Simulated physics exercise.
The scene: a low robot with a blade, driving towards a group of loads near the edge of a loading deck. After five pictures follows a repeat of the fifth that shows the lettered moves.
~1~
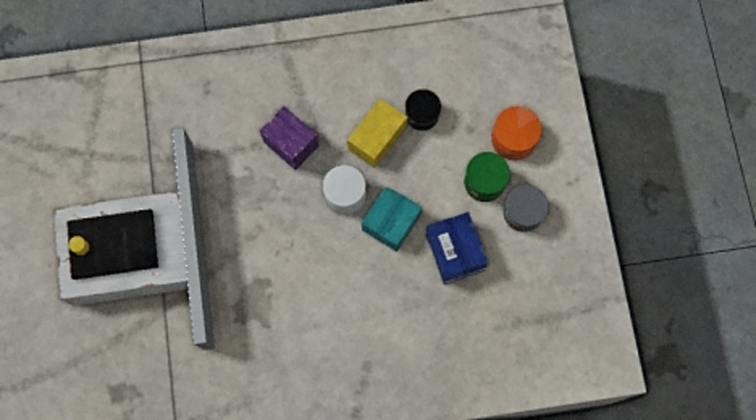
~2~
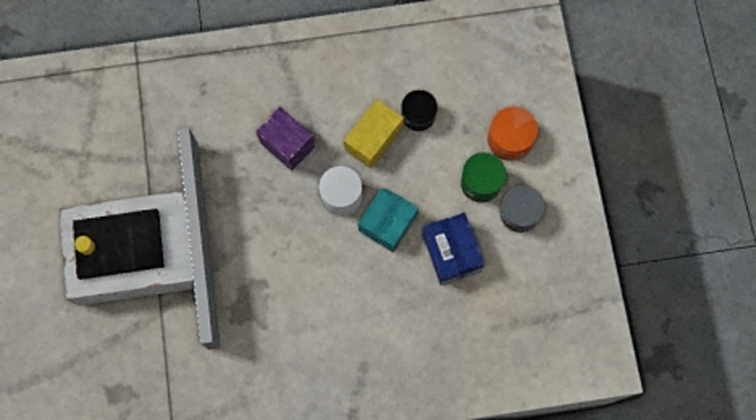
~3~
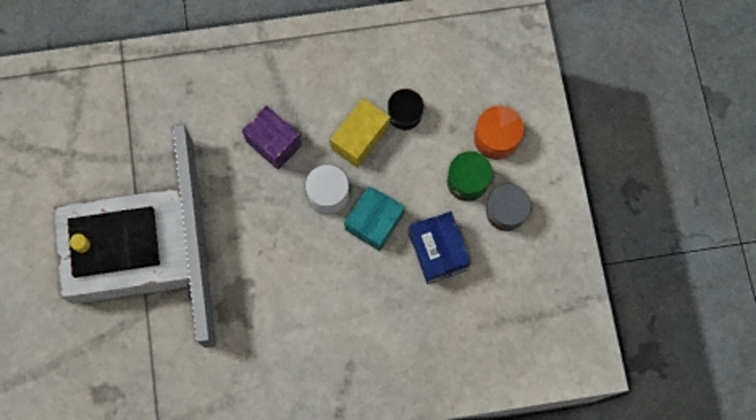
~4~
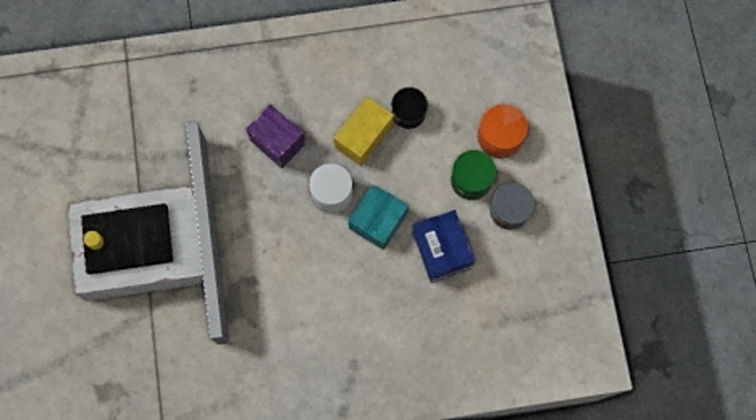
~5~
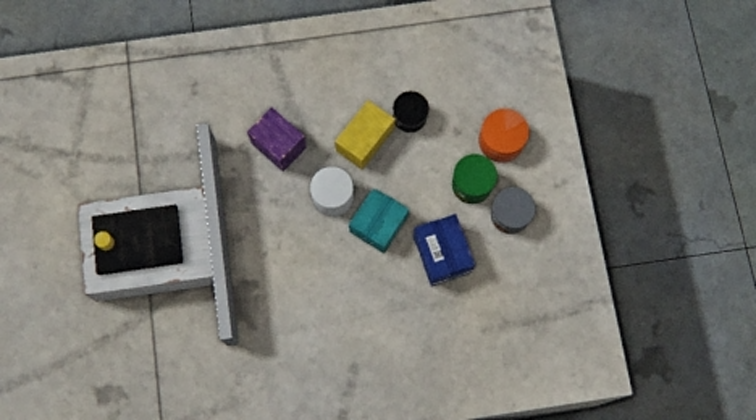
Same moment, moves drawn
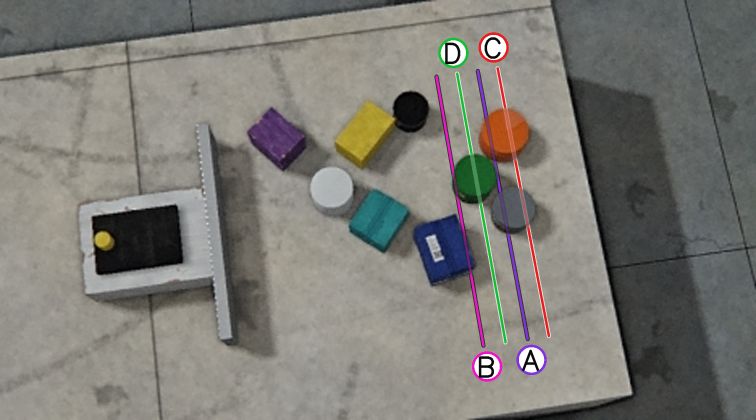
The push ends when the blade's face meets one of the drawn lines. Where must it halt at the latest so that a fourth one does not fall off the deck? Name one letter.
No farther than C.
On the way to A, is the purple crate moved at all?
Yes.
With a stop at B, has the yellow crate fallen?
By then, no.
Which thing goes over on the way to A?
The orange canister.
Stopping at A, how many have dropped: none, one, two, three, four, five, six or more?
By then, one.
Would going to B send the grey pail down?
No.
On the marked copy, A at (502, 200); B at (459, 206); C at (522, 197); D at (481, 203).
Following C. Soon after the start, robot (258, 222); black pail (424, 103); yellow crate (387, 131).
Later, robot (369, 206); orange canister (522, 133); green pail (503, 171).
In the end, robot (456, 194); orange canister over the edge; grey pail over the edge; two fallen.
As for the rest, A is within the limit but short; B is within the limit but short; D is within the limit but short.
